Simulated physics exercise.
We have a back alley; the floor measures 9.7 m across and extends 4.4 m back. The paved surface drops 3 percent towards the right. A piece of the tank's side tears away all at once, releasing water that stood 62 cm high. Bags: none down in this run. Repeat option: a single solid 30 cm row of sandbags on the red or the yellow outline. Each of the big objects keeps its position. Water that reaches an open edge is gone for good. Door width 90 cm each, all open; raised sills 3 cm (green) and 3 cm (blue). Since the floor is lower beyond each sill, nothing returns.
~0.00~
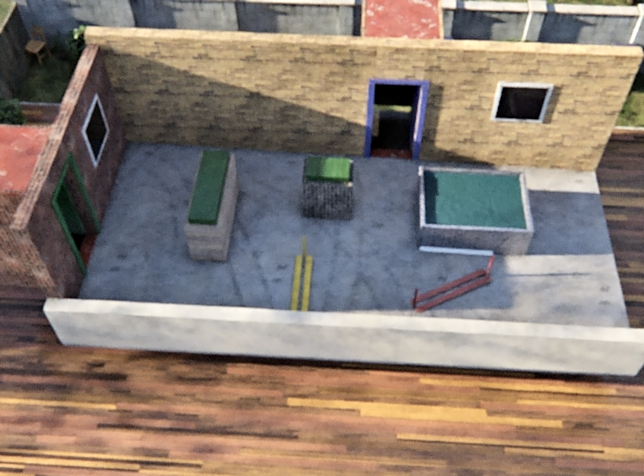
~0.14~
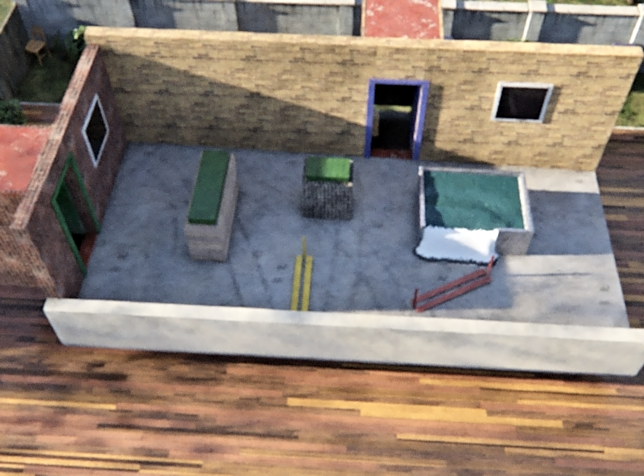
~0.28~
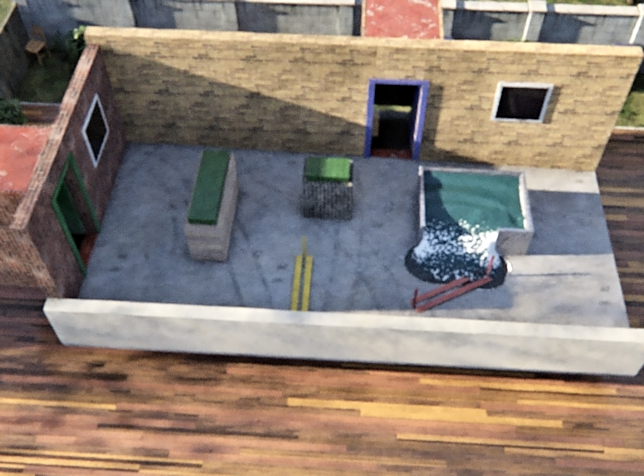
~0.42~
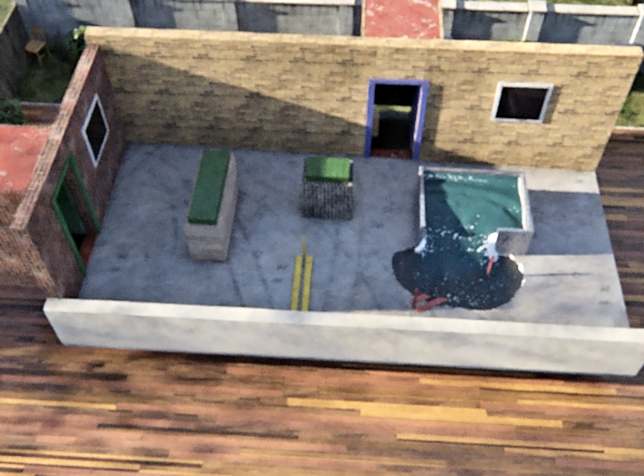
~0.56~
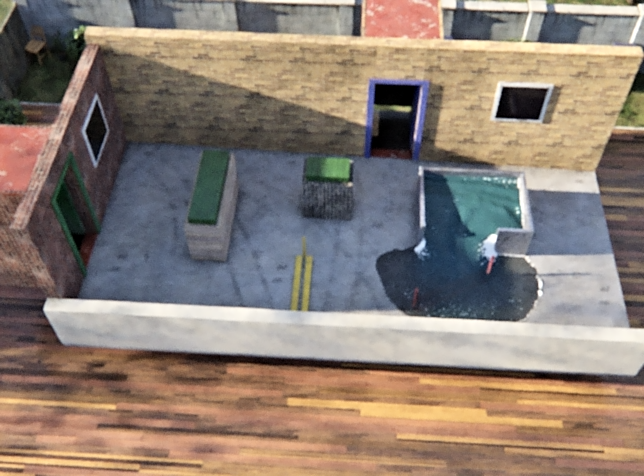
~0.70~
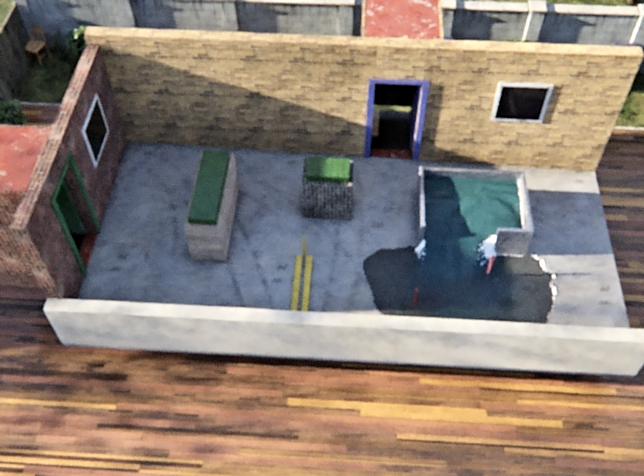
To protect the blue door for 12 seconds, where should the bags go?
On the red mark.
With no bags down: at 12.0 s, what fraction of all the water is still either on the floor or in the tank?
46 %.
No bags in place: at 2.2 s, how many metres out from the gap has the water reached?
Straight-line distance: Near 4.4 m.
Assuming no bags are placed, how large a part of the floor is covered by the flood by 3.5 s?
About 45 per cent.
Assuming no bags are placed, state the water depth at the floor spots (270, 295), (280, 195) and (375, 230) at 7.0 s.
2, 2 and 3 cm.
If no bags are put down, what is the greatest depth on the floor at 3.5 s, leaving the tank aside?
16 cm.
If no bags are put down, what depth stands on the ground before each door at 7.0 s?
Reading (cm) - green: 2; blue: 0.
After 1.4 s water covers 20 % of the floor and is deepest (36 cm) near (451, 343) in the run without bags; in at the blue door, 0 L with no bags, 0 L with the row on red, 0 L on yellow.
After 2.2 s water covers 25 % of the floor and is deepest (28 cm) near (451, 334) in the run without bags; in at the blue door, 0 L with no bags, 0 L with the row on red, 0 L on yellow.
After 3.5 s water covers 45 % of the floor and is deepest (16 cm) near (462, 344) in the run without bags; in at the blue door, 0 L with no bags, 0 L with the row on red, 0 L on yellow.
After 7.0 s water covers 65 % of the floor and is deepest (7 cm) near (482, 345) in the run without bags; in at the blue door, 0 L with no bags, 0 L with the row on red, 36 L on yellow.
After 12.0 s water covers 55 % of the floor and is deepest (7 cm) near (409, 243) in the run without bags; in at the blue door, 0 L with no bags, 0 L with the row on red, 80 L on yellow.
